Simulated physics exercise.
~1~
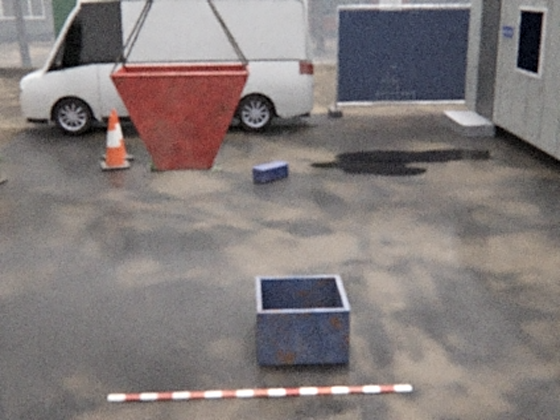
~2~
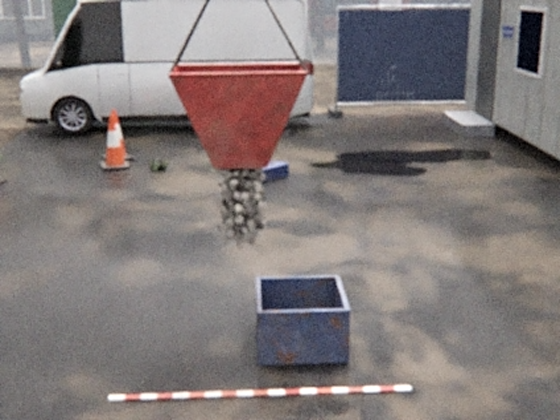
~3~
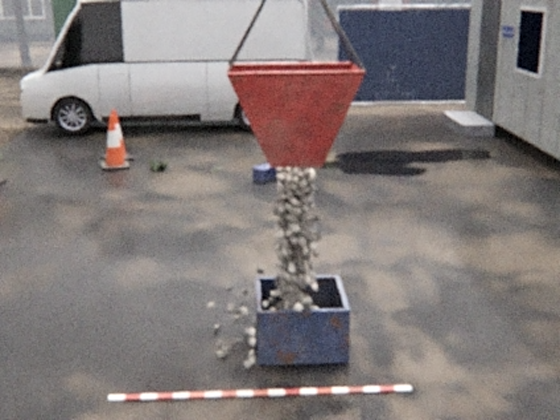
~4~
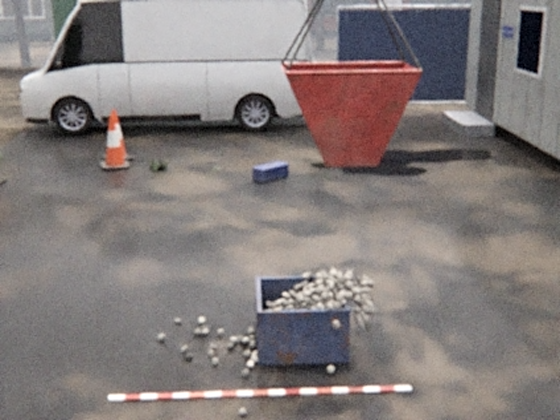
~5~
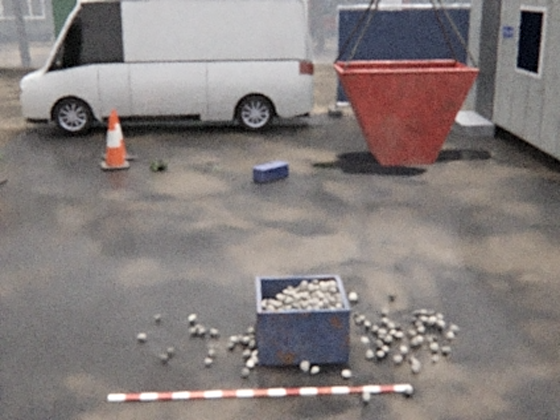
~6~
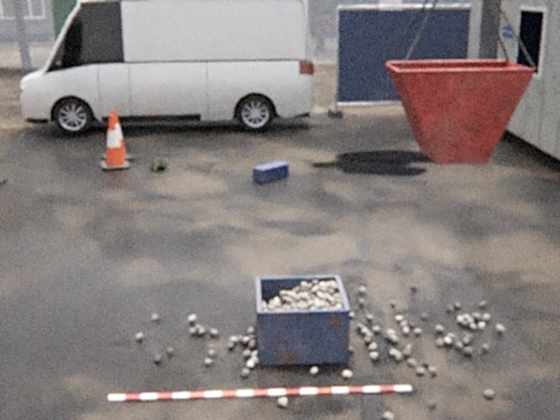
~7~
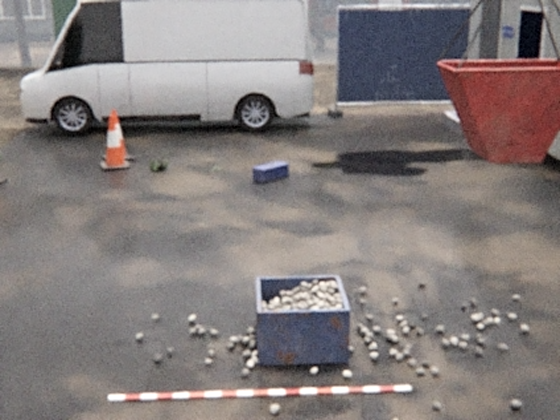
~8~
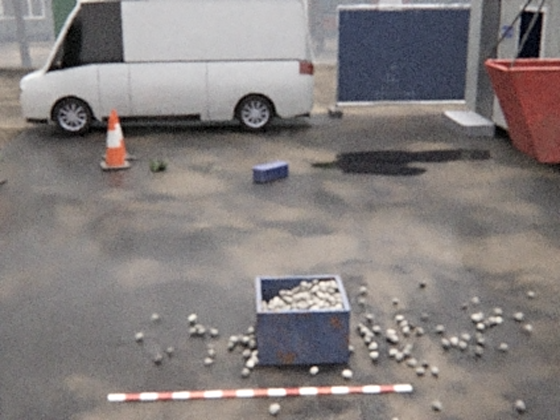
To begin with, a red skip hangs from cables in front of a white van, up and to the left of an open blue bin on wet ground. The skip moves rightwards and grey stones start pouring from its bottom. As it passes above the bin, the stream drops into it, with a few stones scattering to the left. The emptied skip travels on while the last stones heap over the bin's right side, some spilling and rolling rightwards. Finally, the skip is partly out of view at the right, most stones rest in the bin, and others lie scattered on both sides.
